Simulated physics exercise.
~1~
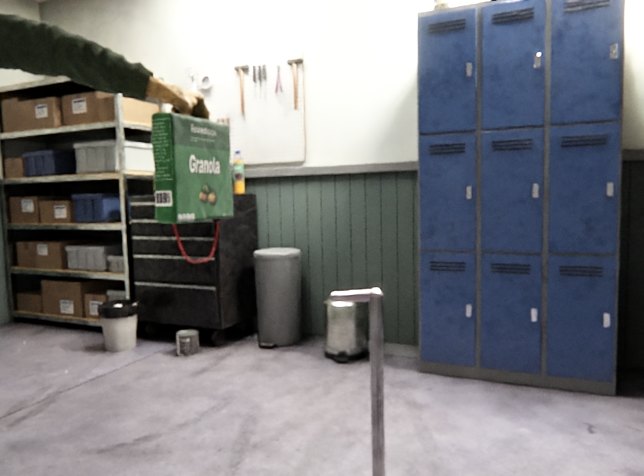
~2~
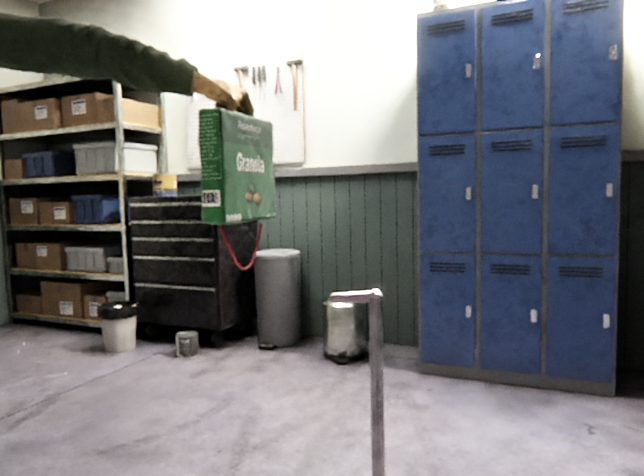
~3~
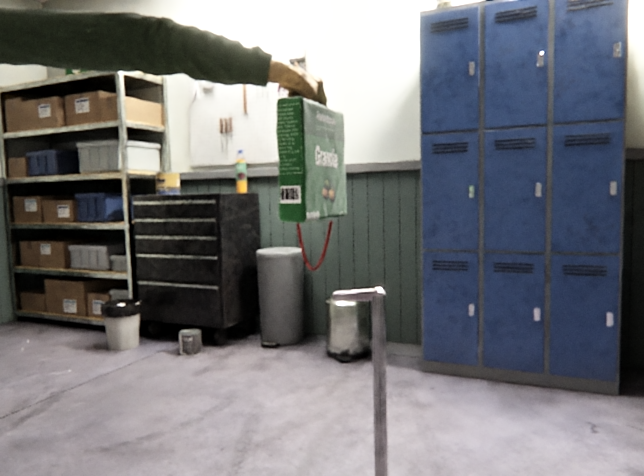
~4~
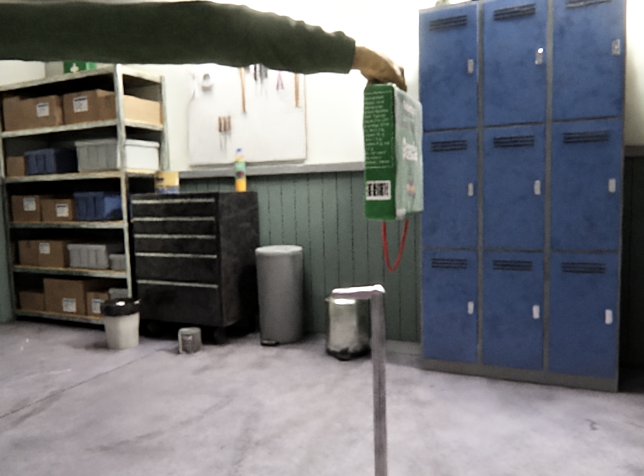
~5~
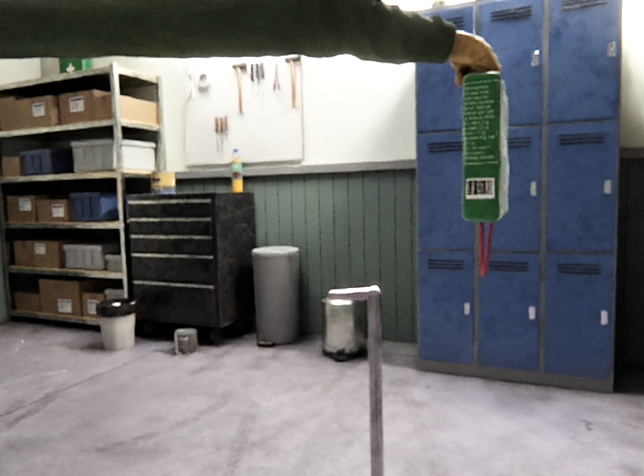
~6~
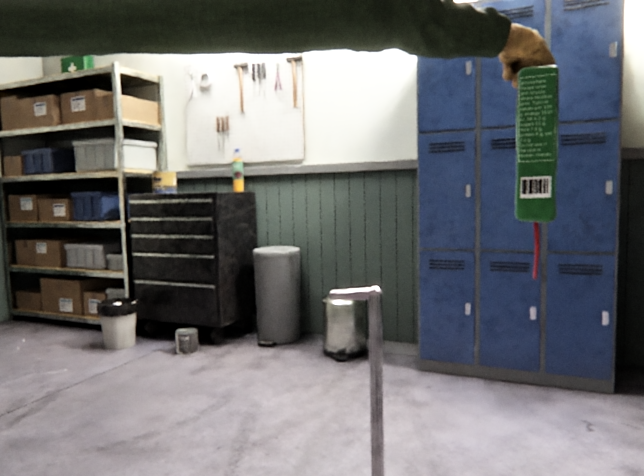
In a room with blue lockers, shelves and a black tool chest, a hand holds a green granola package with a red loop dangling beneath, carrying it rightward over a post; it passes clear and ends to the right, in front of the lockers.
